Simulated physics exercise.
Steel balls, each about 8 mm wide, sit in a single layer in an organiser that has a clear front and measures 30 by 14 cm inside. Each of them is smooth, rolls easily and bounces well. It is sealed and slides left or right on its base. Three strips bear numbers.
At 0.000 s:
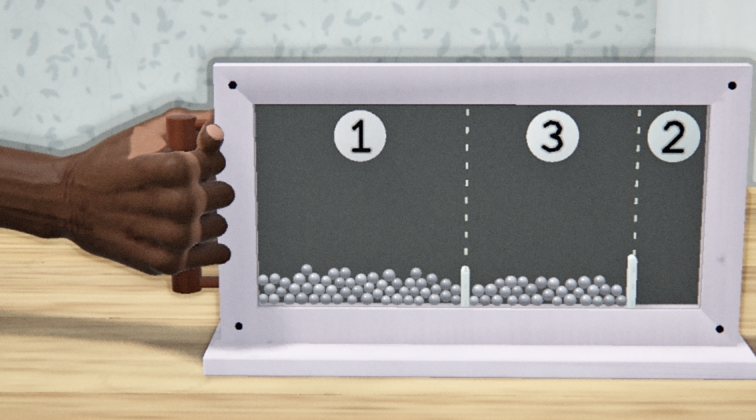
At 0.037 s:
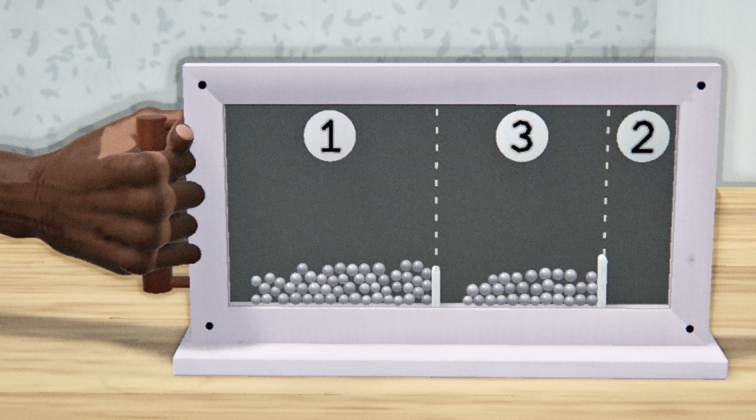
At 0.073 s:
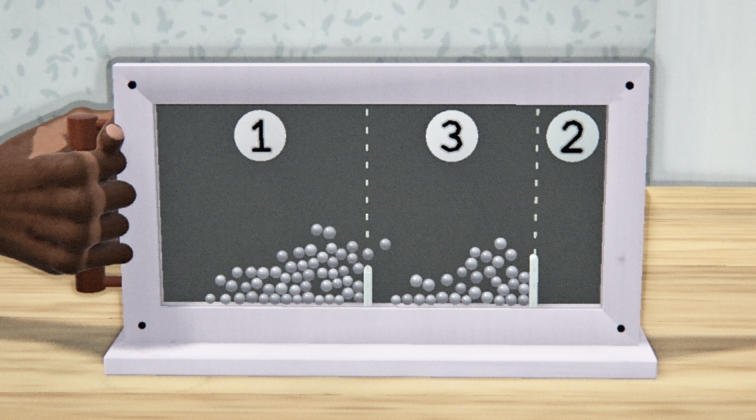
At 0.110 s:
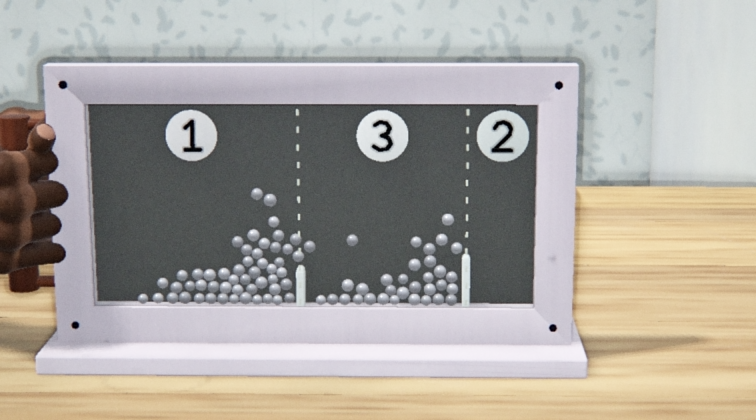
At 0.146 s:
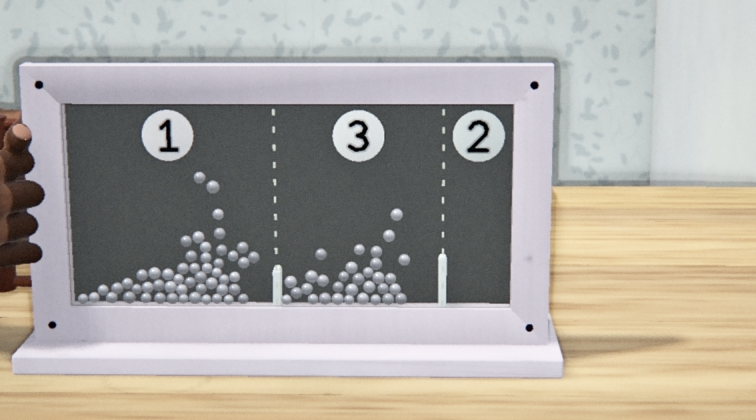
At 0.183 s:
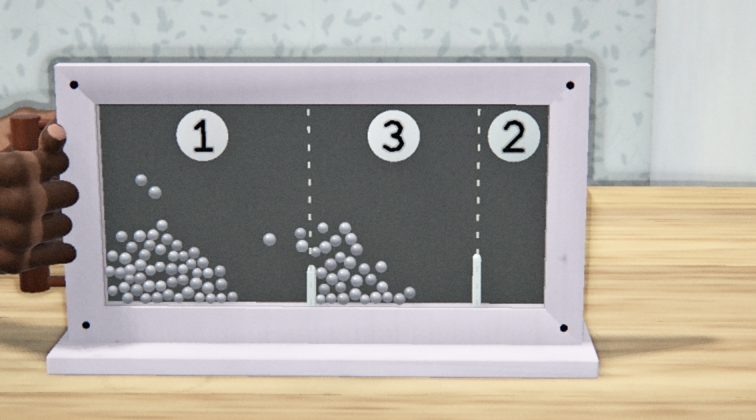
The video shows a hand sliding a pale framed, clear-fronted box of small grey balls to the left and then partly back right, while the balls heap up and scatter inside its numbered sections, some hopping above the piles.
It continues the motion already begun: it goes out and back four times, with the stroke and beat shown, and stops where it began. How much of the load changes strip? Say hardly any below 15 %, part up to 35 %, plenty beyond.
A large share.
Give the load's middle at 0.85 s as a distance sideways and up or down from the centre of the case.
Offset approx. 3 cm left, 4 cm below.
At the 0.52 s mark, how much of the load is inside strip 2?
5 per cent.
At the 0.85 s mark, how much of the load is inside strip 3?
It comes to close to 35 percent.
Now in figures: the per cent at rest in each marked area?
So strip 1 ends with 50, strip 2 with 15, and strip 3 with 35.
After 0.52 s, it is 4 cm to the left; the balls' middle is 7 cm left of and 3 cm below the centre; no. 1, 75 %, no. 2, 5 %, no. 3, 25 %; 25 % have changed strip.
After 0.85 s, it is at its start; the balls' middle is 3 cm left of and 4 cm below the centre; no. 1, 55 %, no. 2, 5 %, no. 3, 35 %; 30 % have changed strip.
After 1.14 s, it is at its start; the balls' middle is 4 cm left of and 4 cm below the centre; no. 1, 65 %, no. 2, 10 %, no. 3, 30 %; 35 % have changed strip.
At rest by 2.0 s, it is at its start; no. 1, 50 %, no. 2, 15 %, no. 3, 35 %; 45 % have changed strip.
